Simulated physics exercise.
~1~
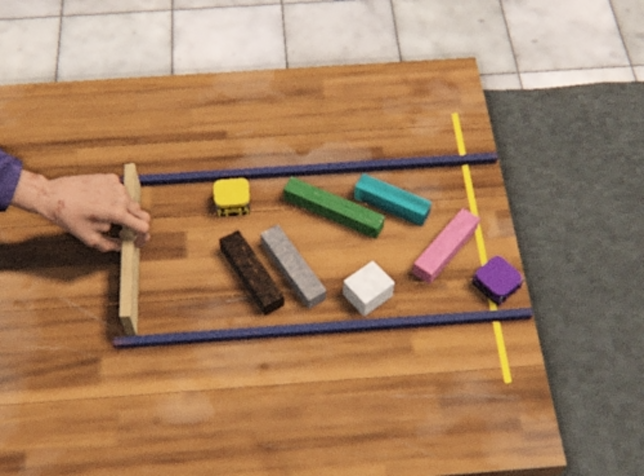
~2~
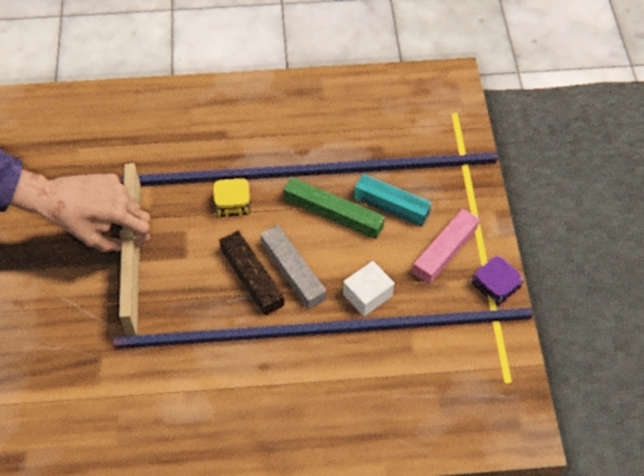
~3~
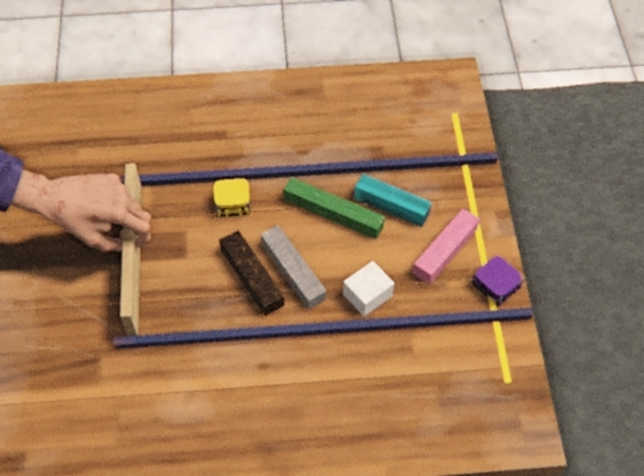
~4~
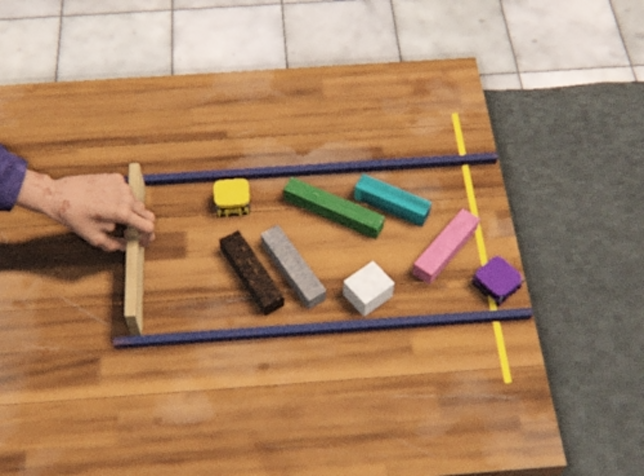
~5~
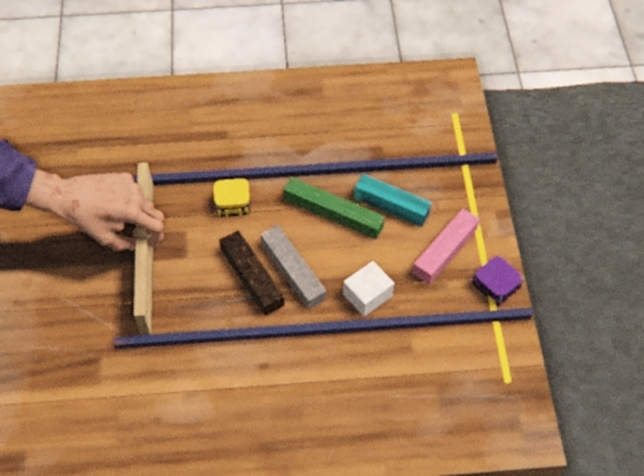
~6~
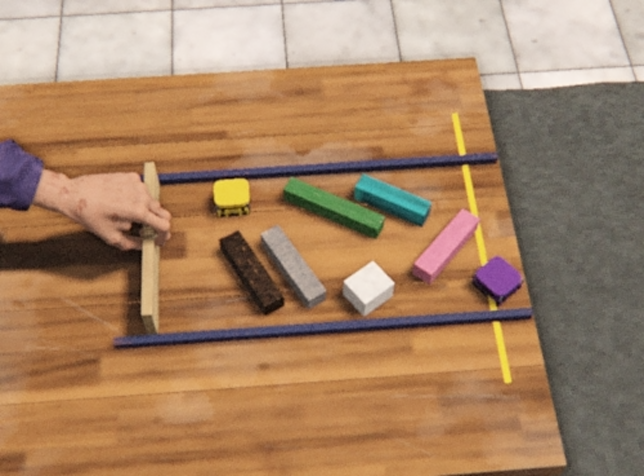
On a wooden table, a hand held a board upright between two blue rails, then slid it slightly to the right toward several colourful blocks, which all stayed where they were.
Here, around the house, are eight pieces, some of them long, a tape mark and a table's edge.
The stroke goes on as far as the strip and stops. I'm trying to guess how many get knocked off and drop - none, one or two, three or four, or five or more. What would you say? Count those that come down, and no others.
The count of pieces that drop is at least five, then.
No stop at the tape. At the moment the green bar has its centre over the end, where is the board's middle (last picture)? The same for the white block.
Approx. (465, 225) for the first, approx. (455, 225) for the second.
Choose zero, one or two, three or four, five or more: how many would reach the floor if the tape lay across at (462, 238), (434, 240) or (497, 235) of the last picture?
Going tape by tape, I get 3 or 4, then just one or two, then at least five.
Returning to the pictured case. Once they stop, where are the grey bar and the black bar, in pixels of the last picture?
Around (516, 247) and around (496, 257).
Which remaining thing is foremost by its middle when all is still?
The grey bar is the one.
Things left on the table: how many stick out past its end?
Overhanging ones - 1.
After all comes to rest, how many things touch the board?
It touches 2.
Soon after, none off yet; purple case at rest near (498, 281); pink bar at rest near (447, 246); turquoise stick at rest near (393, 200).
In the end, the number that fall off is five or more; gone, green bar, white block, turquoise stick, pink bar and purple case.
